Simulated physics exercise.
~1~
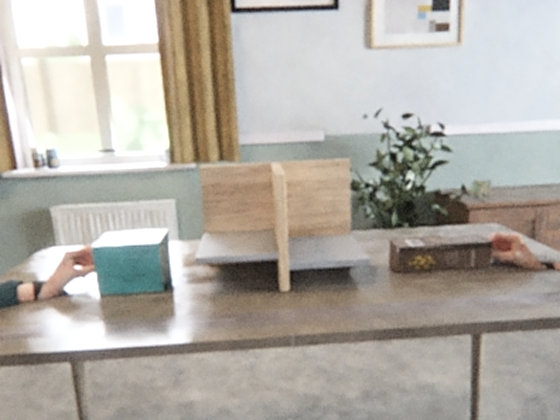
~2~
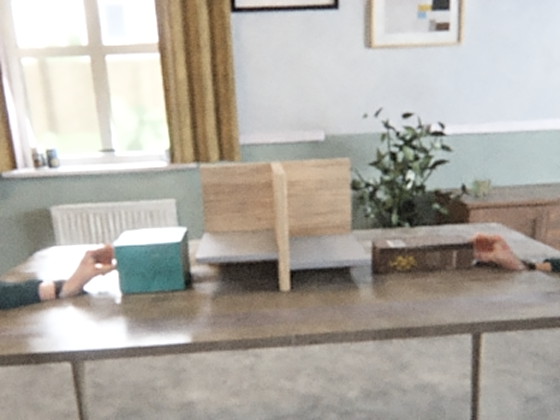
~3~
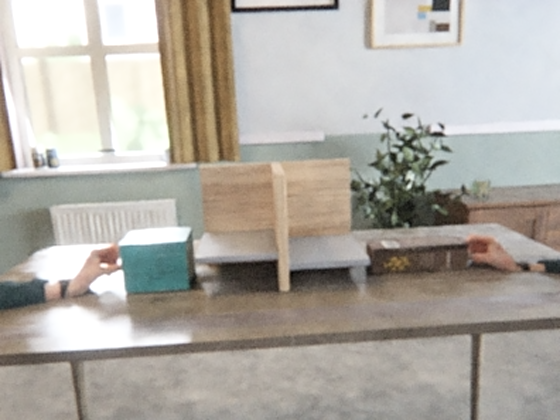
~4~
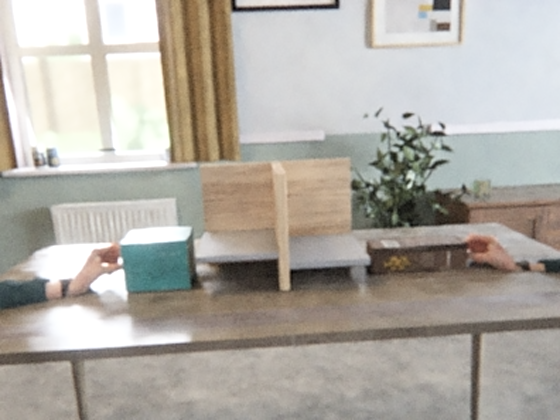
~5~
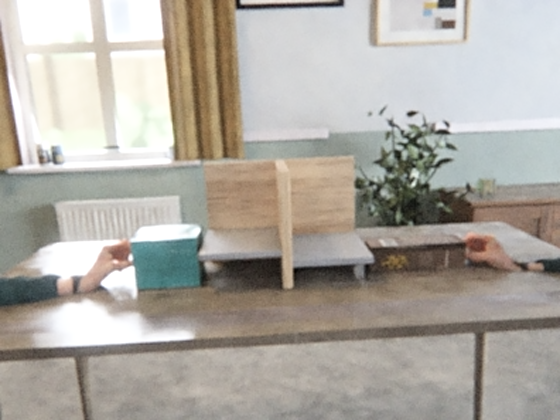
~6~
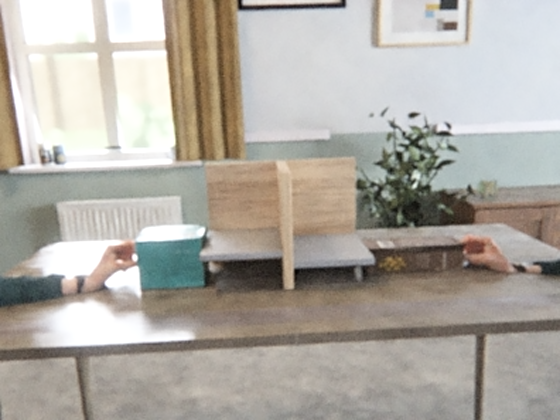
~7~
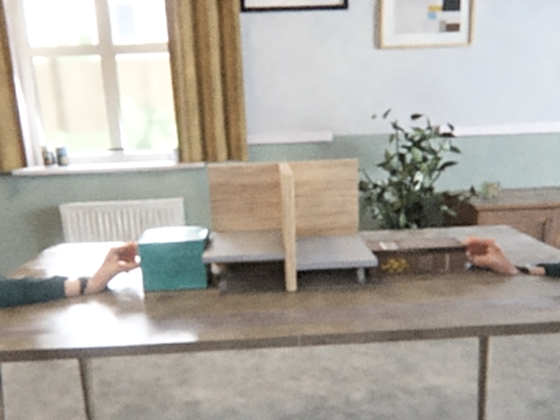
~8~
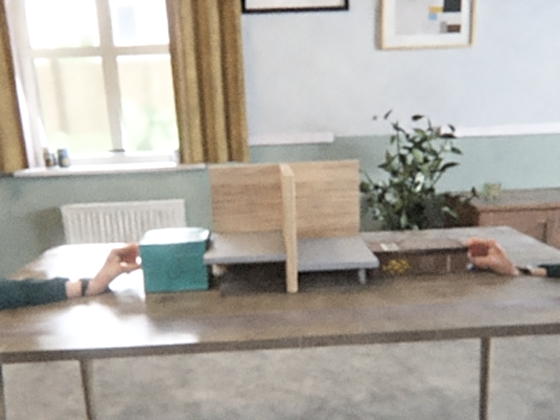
A turquoise box on the left and a brown carton lying on its side on the right are pushed by hands toward a small wooden rack in the middle of a table, seen from the front by a slightly swaying camera. The rack has an upright divider and a low grey shelf on each side, with a window, radiator and leafy plant behind. The box slides right while the carton slides left, both quickly at first, then only slightly. Each reaches the edge of its shelf and stops there, outside the opening, with the hands still touching them.
